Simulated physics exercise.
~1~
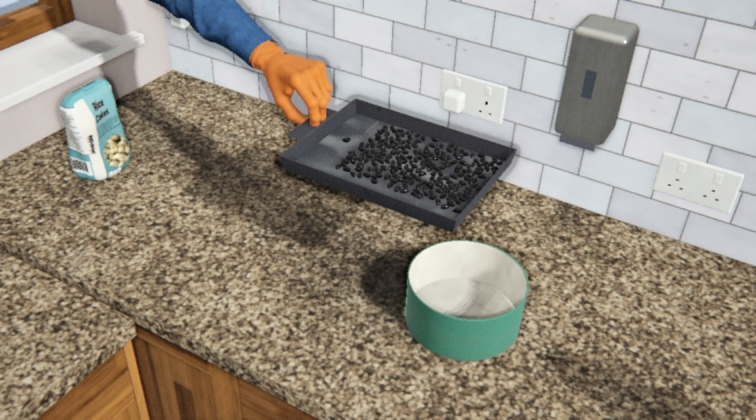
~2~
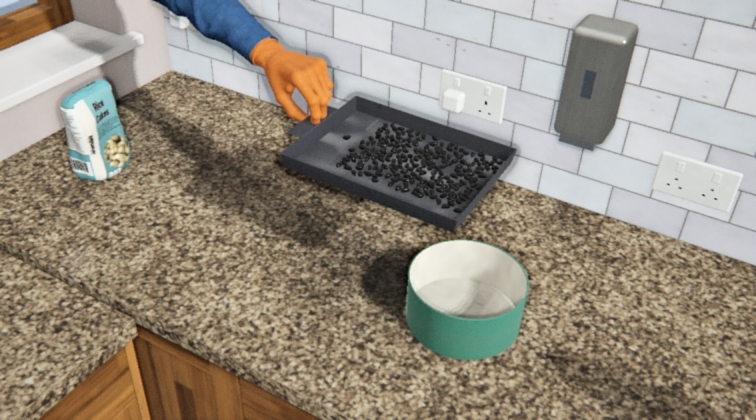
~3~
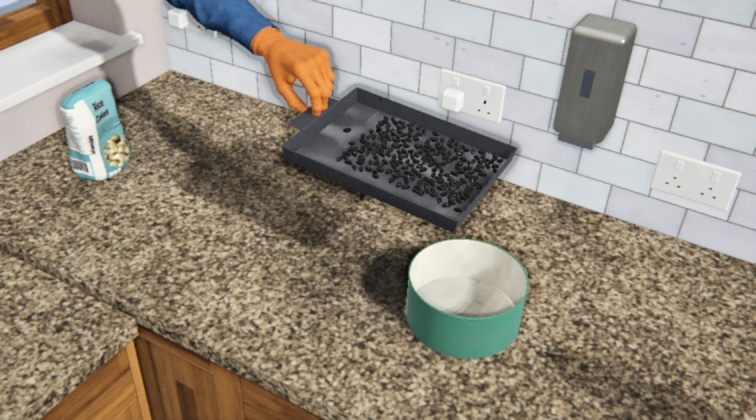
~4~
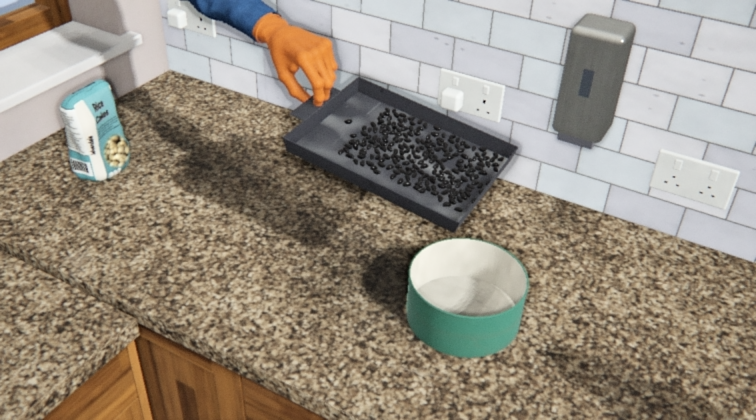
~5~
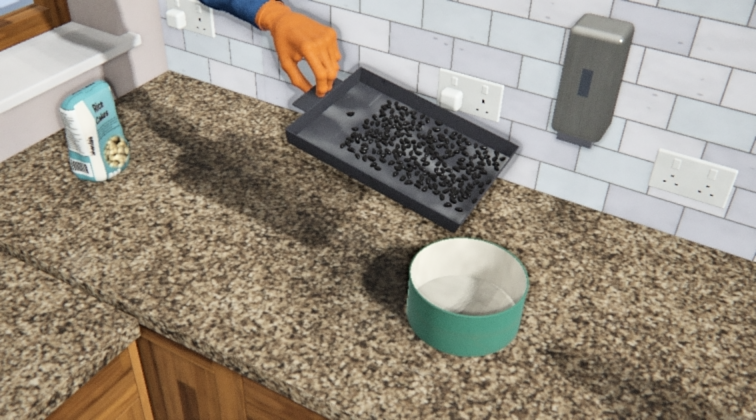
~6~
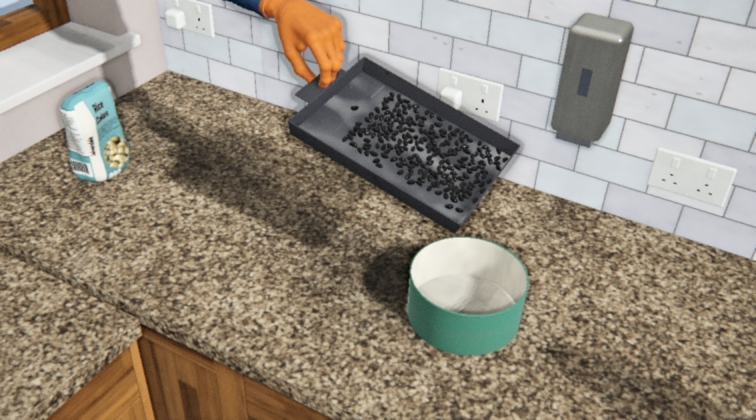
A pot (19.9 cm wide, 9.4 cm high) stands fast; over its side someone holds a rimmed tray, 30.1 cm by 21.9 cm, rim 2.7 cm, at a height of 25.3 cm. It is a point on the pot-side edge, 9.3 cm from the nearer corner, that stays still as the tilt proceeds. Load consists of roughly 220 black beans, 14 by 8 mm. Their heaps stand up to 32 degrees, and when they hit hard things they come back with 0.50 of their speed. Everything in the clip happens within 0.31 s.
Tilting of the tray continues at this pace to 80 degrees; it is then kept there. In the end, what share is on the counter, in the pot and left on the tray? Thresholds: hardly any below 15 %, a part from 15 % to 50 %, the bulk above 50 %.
Prediction - counter: A part; pot: A part; tray: A part.
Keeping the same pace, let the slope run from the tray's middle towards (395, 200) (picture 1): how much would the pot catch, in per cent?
That comes to around 40 per cent.
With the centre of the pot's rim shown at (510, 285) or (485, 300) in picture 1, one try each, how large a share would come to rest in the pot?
Roughly 40 and 60 percent.
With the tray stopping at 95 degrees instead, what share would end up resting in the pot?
Estimate: Roughly 65 percent.
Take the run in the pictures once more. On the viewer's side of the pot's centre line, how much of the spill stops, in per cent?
Share: Roughly 90 %.
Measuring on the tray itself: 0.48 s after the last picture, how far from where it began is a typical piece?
By then it sits near 8 cm from where it began.
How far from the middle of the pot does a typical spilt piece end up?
Some 24 centimetres.
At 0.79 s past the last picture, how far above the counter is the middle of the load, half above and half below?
Roughly 28 cm.
Then, 0.48 s after the last picture, tilt 47 degrees; the tray holds 100 %, the pot 0 %.
Then, 0.79 s after the last picture, tilt 67 degrees; the tray holds 95 %, the pot 0 %.
Then, 1.21 s after the last picture, tilt 80 degrees; the tray holds 55 %, the pot 15 %.
In the end, counter 25 %, pot 35 %, tray 40 %.
